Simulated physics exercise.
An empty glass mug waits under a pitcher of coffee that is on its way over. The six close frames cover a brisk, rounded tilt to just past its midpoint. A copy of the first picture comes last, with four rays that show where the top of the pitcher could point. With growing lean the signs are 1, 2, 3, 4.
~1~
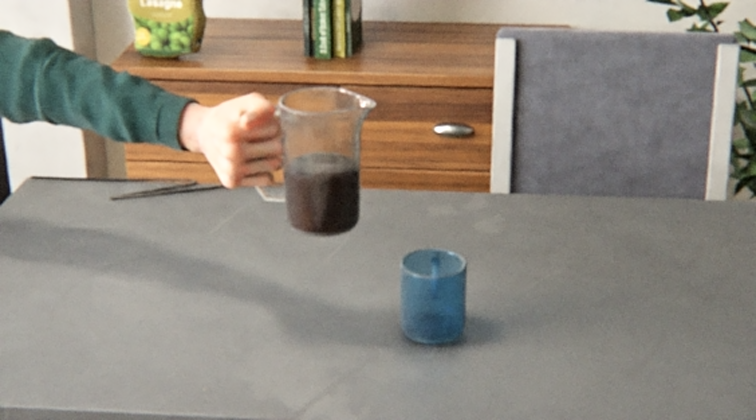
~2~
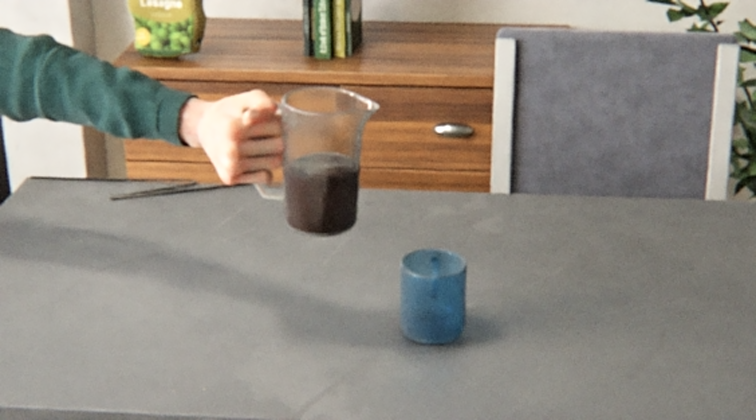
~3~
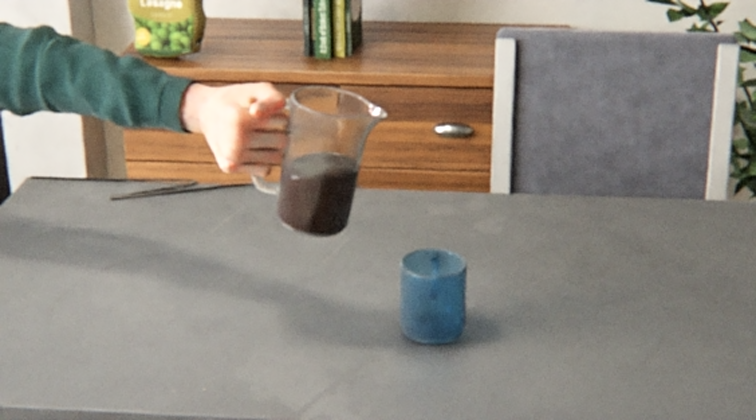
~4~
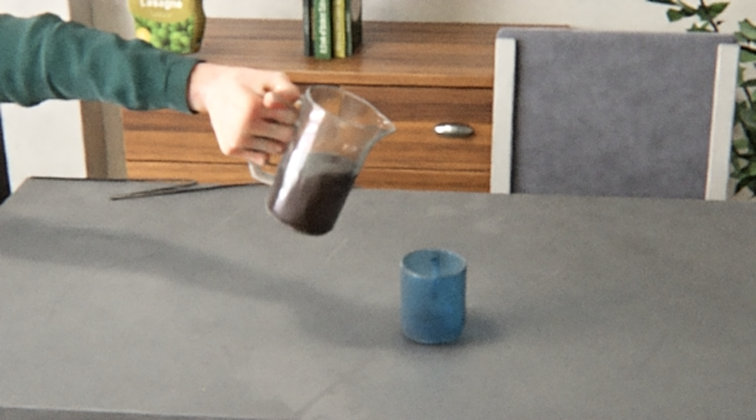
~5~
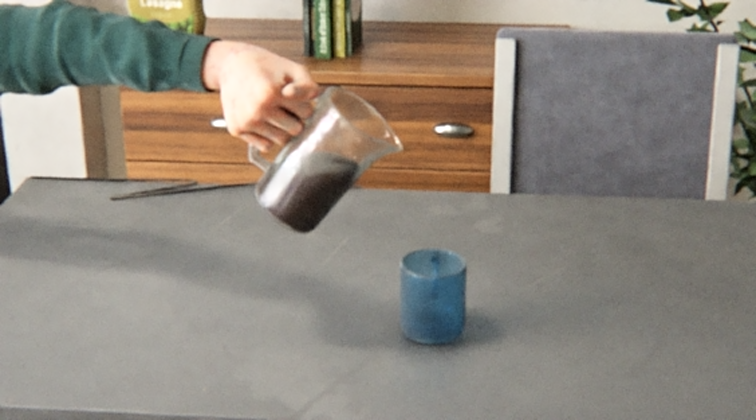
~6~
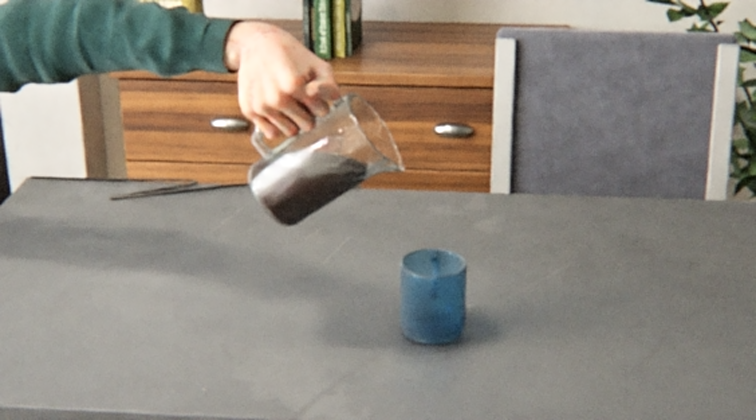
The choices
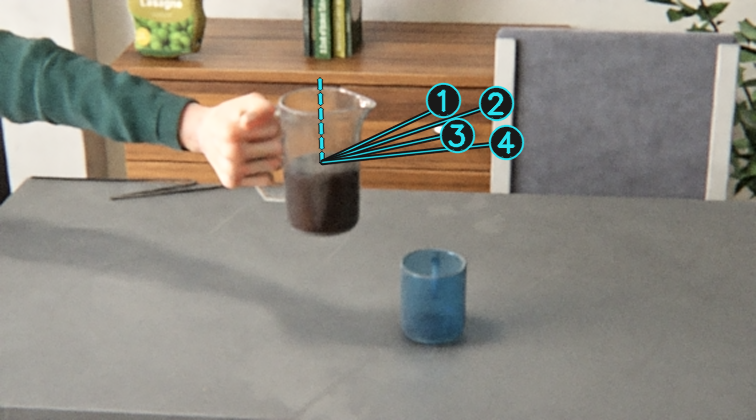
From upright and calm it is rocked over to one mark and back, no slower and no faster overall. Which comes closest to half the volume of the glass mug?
4 works best here.
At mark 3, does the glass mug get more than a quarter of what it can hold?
Yes, it does.
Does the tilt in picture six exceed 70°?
No, it does not.
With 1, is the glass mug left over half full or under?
Under half.
On the marked copy, 1 at (430, 111); 2 at (480, 109); 3 at (440, 136); 4 at (489, 144).
With 1, the glass mug ends with about 7 % of what it can hold.
With 2, the glass mug ends with about 18 % of what it can hold.
With 3, the glass mug ends with about 35 % of what it can hold.
With 4, the glass mug ends with about 53 % of what it can hold.
